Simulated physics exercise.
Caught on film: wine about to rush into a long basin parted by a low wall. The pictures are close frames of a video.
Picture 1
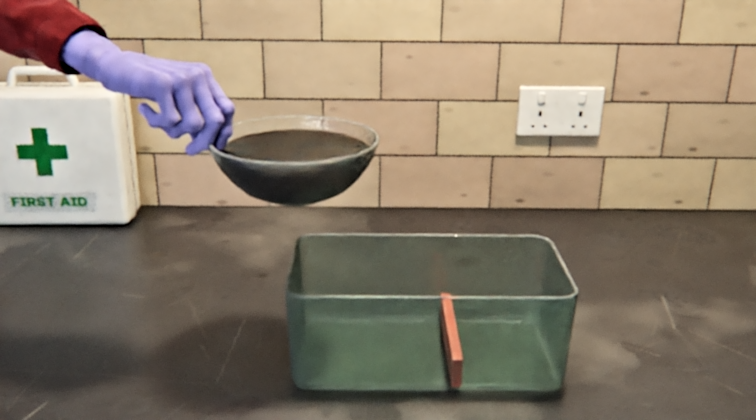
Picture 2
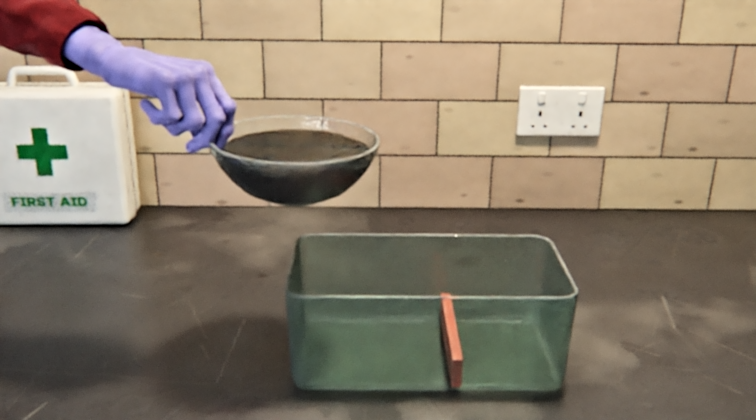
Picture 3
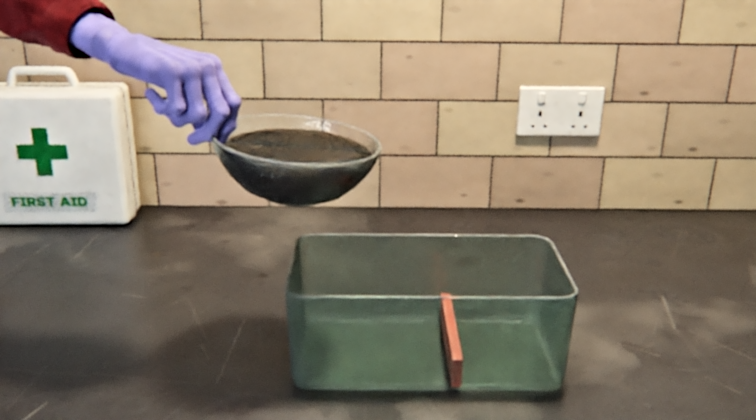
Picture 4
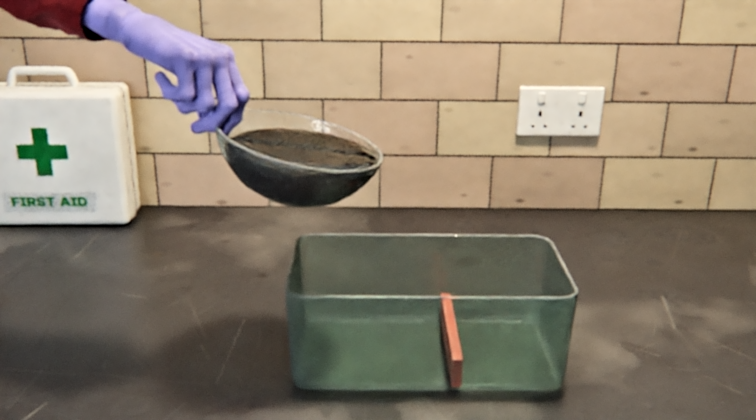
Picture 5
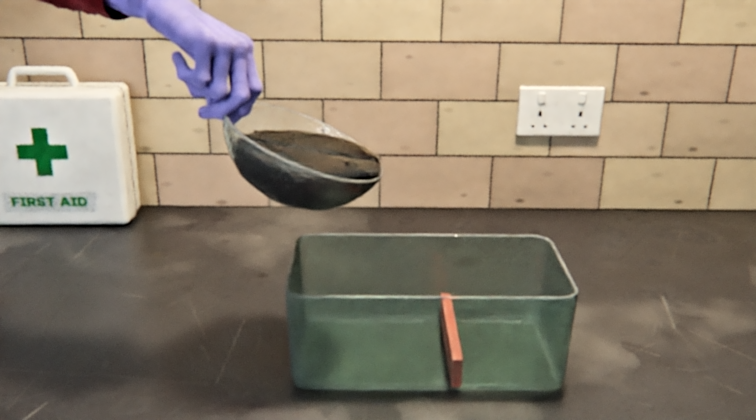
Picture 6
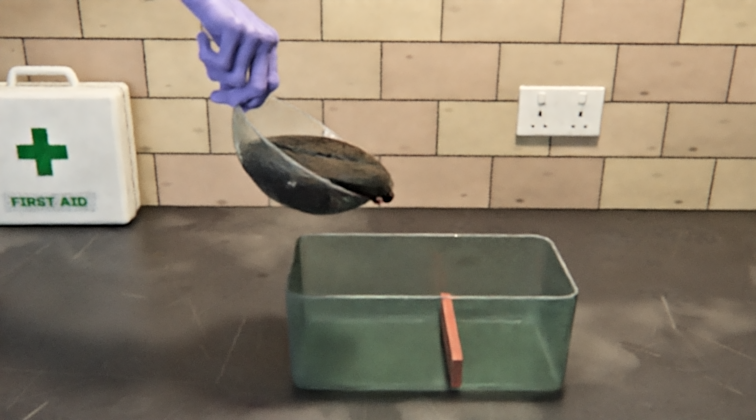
Glass bowl of dark liquid tilting rightward in a purple-gloved hand, its contents starting over the rim above a divided basin.
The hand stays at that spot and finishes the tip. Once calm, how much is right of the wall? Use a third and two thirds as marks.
It comes to not even a third.
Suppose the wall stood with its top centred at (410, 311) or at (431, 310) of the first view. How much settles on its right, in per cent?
Near 50 % and 20 %.
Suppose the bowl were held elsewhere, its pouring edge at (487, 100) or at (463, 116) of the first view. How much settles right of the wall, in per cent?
In turn 65 and 60 in a hundred.
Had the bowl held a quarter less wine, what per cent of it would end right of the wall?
Roughly 15 in a hundred.
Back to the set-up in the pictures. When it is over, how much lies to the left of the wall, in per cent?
Some 75 per cent.
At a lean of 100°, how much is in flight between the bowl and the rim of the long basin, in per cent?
Close to 5 per cent.
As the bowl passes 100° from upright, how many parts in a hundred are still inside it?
It comes to 0 per cent or so.
A moment on, the bowl is tipped right over and 1 per cent is still to pour, 90 is left of the wall and 2 right of it.
Next, the bowl is tipped right over and 0 per cent is still to pour, 76 is left of the wall and 16 right of it.
Then the bowl is tipped right over and 0 per cent is still to pour, 74 is left of the wall and 19 right of it.
Later the bowl is tipped right over and 0 per cent is still to pour, 74 is left of the wall and 19 right of it.
In the end 74 per cent lies left of the wall, 19 right of it and 6 outside.
